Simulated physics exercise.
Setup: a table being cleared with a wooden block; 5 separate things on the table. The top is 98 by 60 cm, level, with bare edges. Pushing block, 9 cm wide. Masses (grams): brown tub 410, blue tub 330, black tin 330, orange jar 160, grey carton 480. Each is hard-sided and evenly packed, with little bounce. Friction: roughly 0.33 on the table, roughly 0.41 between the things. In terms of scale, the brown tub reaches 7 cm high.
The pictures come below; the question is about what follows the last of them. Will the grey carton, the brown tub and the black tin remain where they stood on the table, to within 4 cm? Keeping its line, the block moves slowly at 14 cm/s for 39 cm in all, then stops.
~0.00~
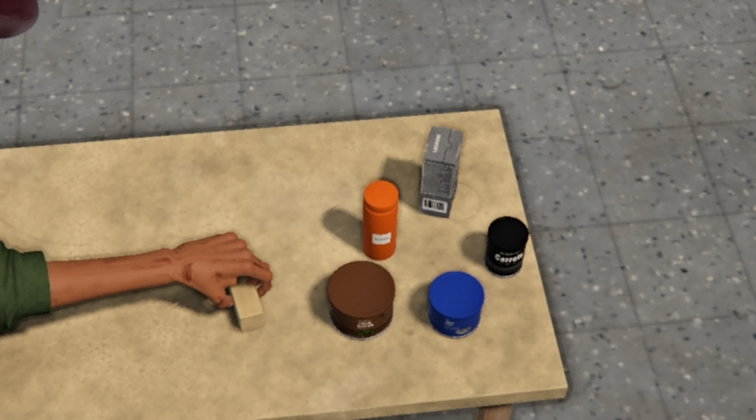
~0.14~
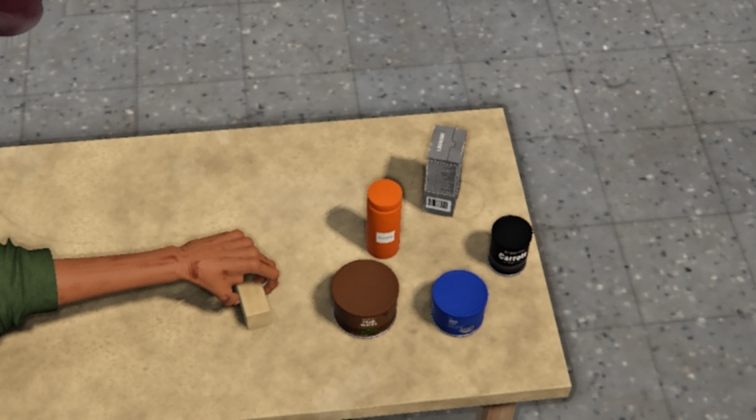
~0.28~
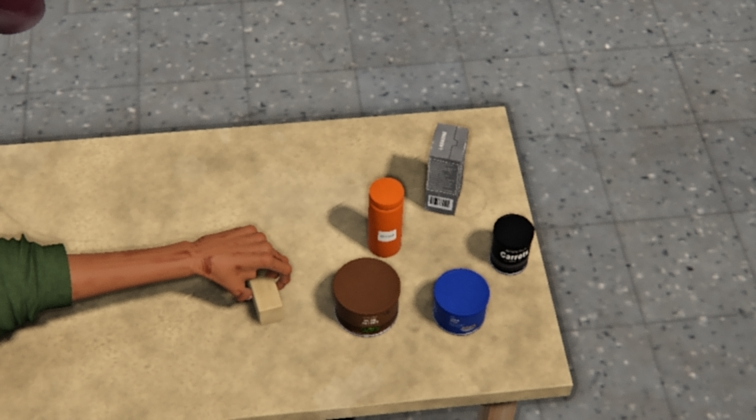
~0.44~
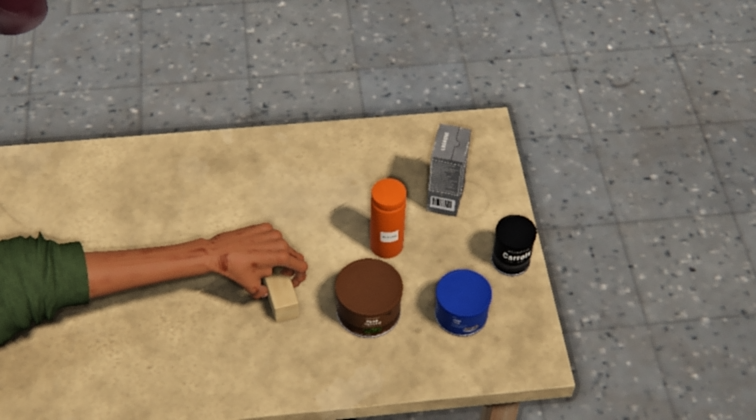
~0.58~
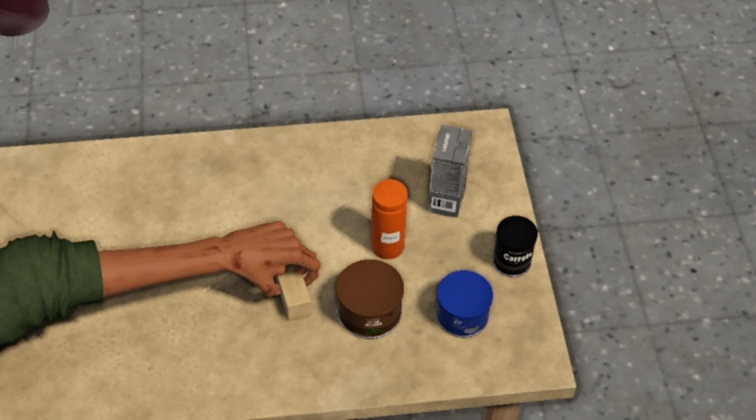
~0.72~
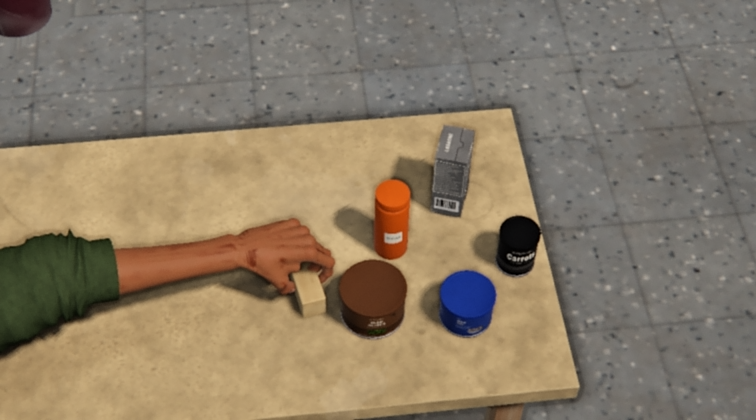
Grey carton - remains, brown tub - does not remain, black tin - remains.
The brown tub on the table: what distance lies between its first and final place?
I'd say about 8 cm between start and finish.
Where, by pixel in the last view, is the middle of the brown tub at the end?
It comes to a stop close to (420, 307).
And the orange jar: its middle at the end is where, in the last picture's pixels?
Close to pixel (418, 203) in the final view.
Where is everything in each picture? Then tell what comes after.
In the first picture, block slid 0 cm; grey carton (440, 173); brown tub (361, 301); black tin (506, 247).
In the second picture, block slid 0 cm; blue tub (459, 304); orange jar (384, 220).
In the third picture, block slid 2 cm; blue tub (460, 302); orange jar (385, 218).
In the fourth picture, block slid 5 cm; blue tub (463, 303); orange jar (388, 219).
In the fifth picture, block slid 7 cm; blue tub (464, 304); orange jar (389, 220).
In the sixth picture, block slid 8 cm; grey carton (452, 172); brown tub (373, 300); black tin (518, 247).
After 1.12 s, block slid 14 cm; brown tub moved 3 cm near (391, 300).
After 1.52 s, block slid 20 cm; brown tub moved 7 cm near (415, 304); blue tub moved 2 cm.
After 1.82 s, block slid 24 cm; brown tub moved 8 cm near (420, 306); orange jar moved 3 cm; blue tub moved 2 cm.
After 2.42 s, block slid 32 cm; brown tub moved 8 cm near (420, 306); orange jar moved 6 cm; blue tub moved 2 cm.
In the end (3.3 s), not toppled but over 4 cm from the start, brown tub and orange jar; the other 3 under 4 cm from the start. At the end, from the last picture's camera, grey carton near (452, 172), brown tub near (420, 306).
